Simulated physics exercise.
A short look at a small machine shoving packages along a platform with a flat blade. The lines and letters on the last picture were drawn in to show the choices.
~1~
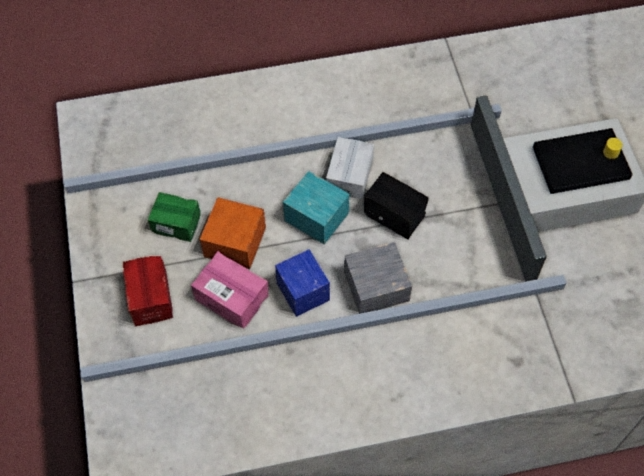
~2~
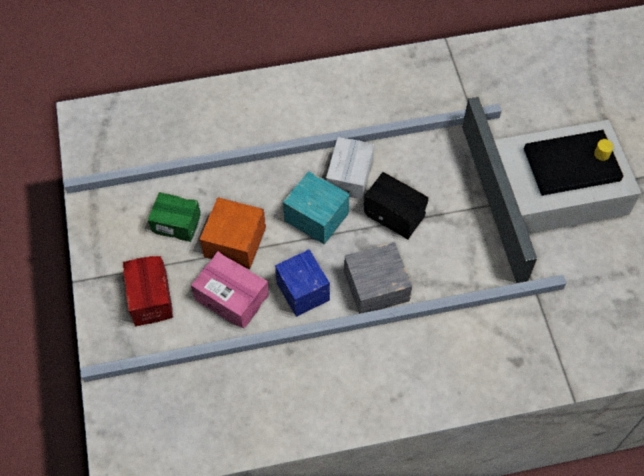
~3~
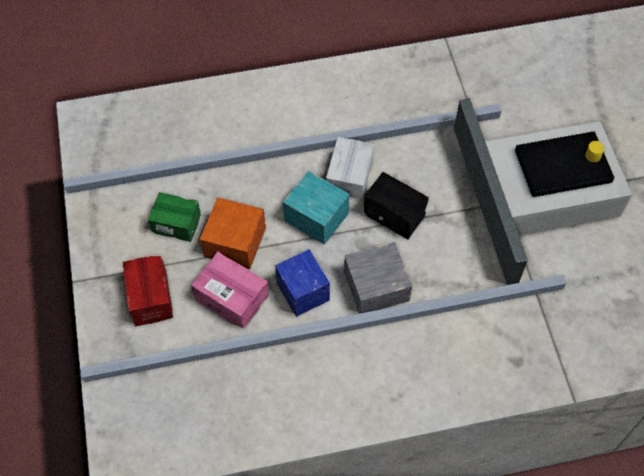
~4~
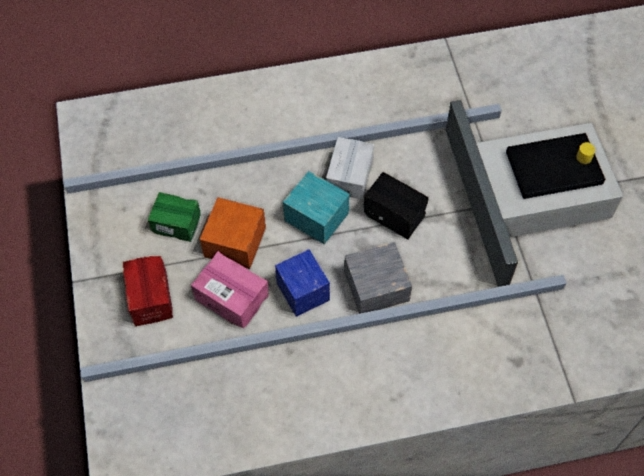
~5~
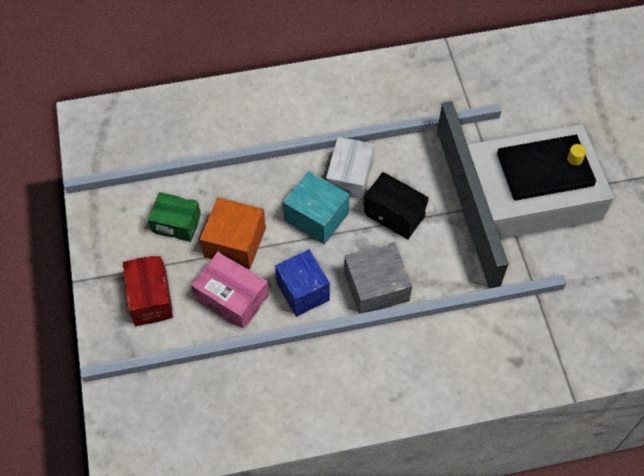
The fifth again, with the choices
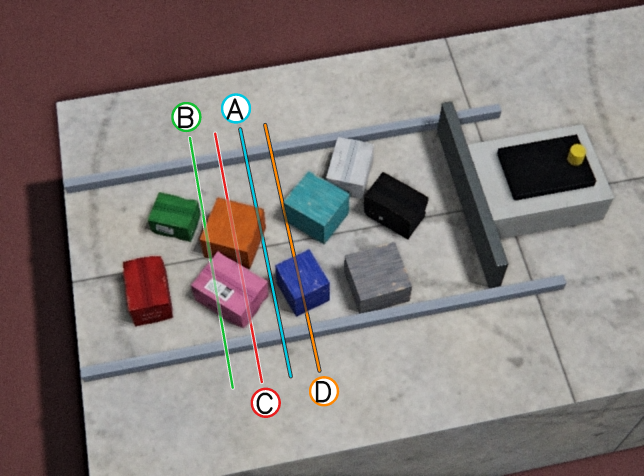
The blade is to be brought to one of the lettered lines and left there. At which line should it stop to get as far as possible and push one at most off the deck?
At B, and not beyond.
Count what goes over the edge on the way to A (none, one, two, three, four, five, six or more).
In all, none.
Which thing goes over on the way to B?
It is the red box.
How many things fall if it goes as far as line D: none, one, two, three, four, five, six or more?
The count is none.
On the marked copy, A at (264, 244); B at (210, 254); C at (237, 249); D at (290, 239).
Taking B. A third of the way, robot (448, 184); grey crate (364, 281); white parcel (340, 171).
Two thirds of the way, robot (355, 201); red box (116, 291); green parcel (148, 217).
When it is over, robot (280, 214); red box over the edge; pink box (85, 324); one fallen.
As for the rest, A is within the limit but short; C is within the limit but short; D is within the limit but short.
